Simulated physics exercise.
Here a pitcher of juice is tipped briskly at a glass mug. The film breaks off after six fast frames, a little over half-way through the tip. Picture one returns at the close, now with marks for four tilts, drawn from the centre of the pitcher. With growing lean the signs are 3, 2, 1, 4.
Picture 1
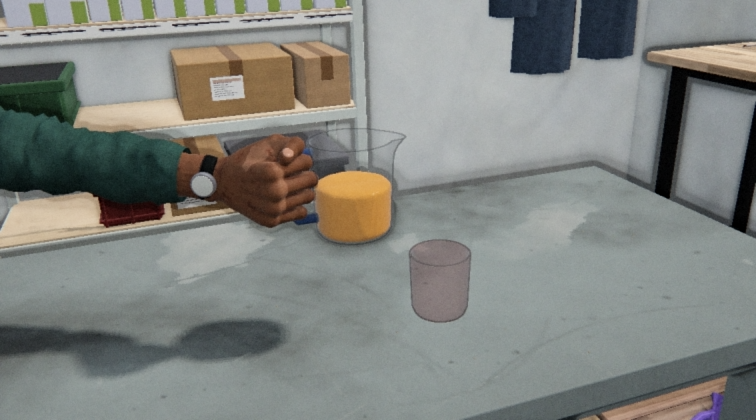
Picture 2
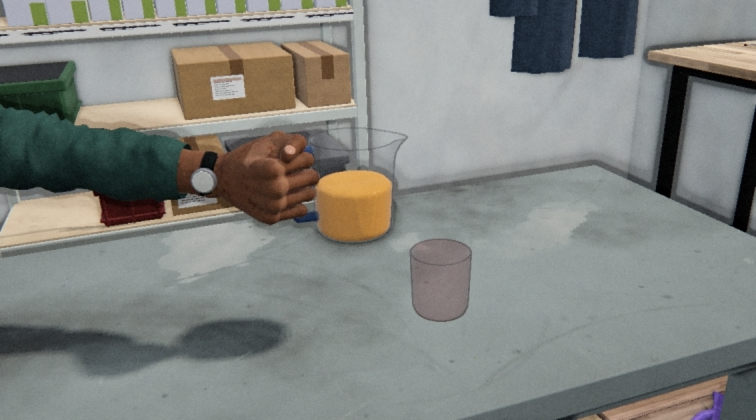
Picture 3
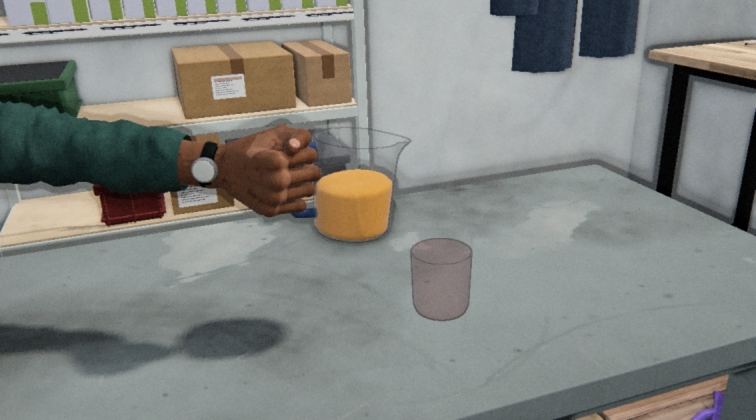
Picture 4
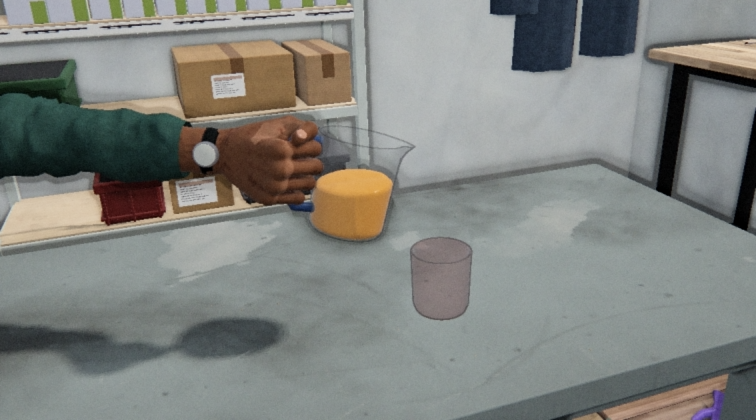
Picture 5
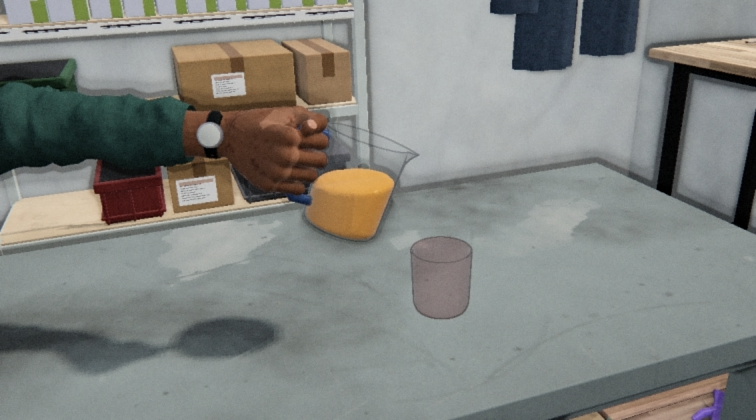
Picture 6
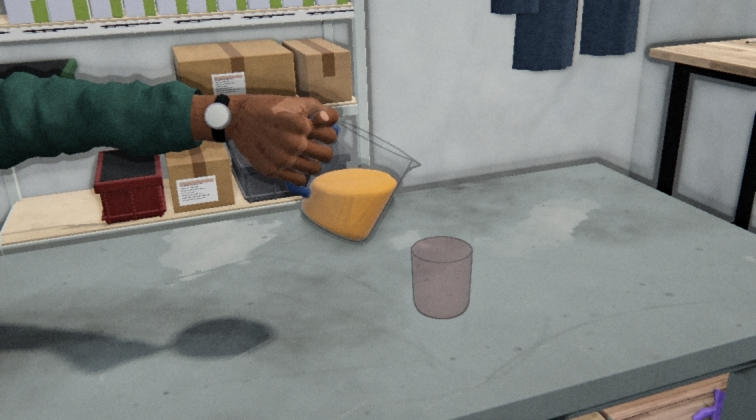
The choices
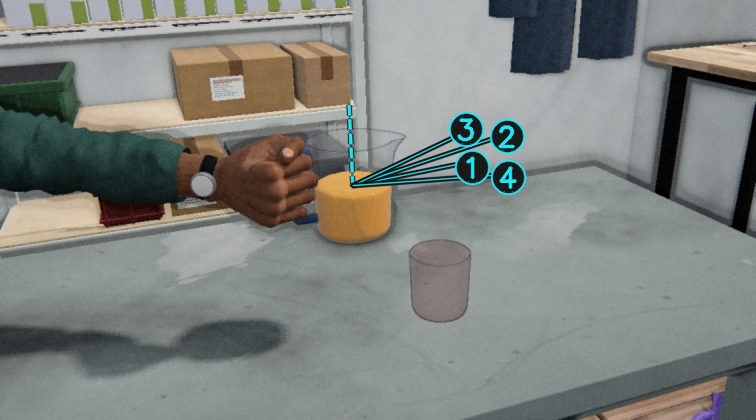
A hand in a green sleeve and wristwatch held a clear pitcher of orange juice upright above a gray table, then tilted it steadily rightward on the side nearest a small, pinkish glass mug.
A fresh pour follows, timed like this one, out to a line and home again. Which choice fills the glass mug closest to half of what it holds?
3.
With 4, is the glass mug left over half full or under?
Over.
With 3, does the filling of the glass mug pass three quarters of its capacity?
No, less.
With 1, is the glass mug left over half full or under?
Over.
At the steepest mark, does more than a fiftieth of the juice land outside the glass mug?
Yes.
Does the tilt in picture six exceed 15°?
Yes, it does.
In cyan, 1 at (455, 164); 2 at (490, 139); 3 at (451, 138); 4 at (491, 175).
With 1, the glass mug ends with about 78 % of what it can hold; 7 % of the juice is spilt.
With 2, the glass mug ends with about 66 % of what it can hold; 4 % of the juice is spilt.
With 3, the glass mug ends with about 51 % of what it can hold.
With 4, the glass mug ends with about 89 % of what it can hold; 9 % of the juice is spilt.
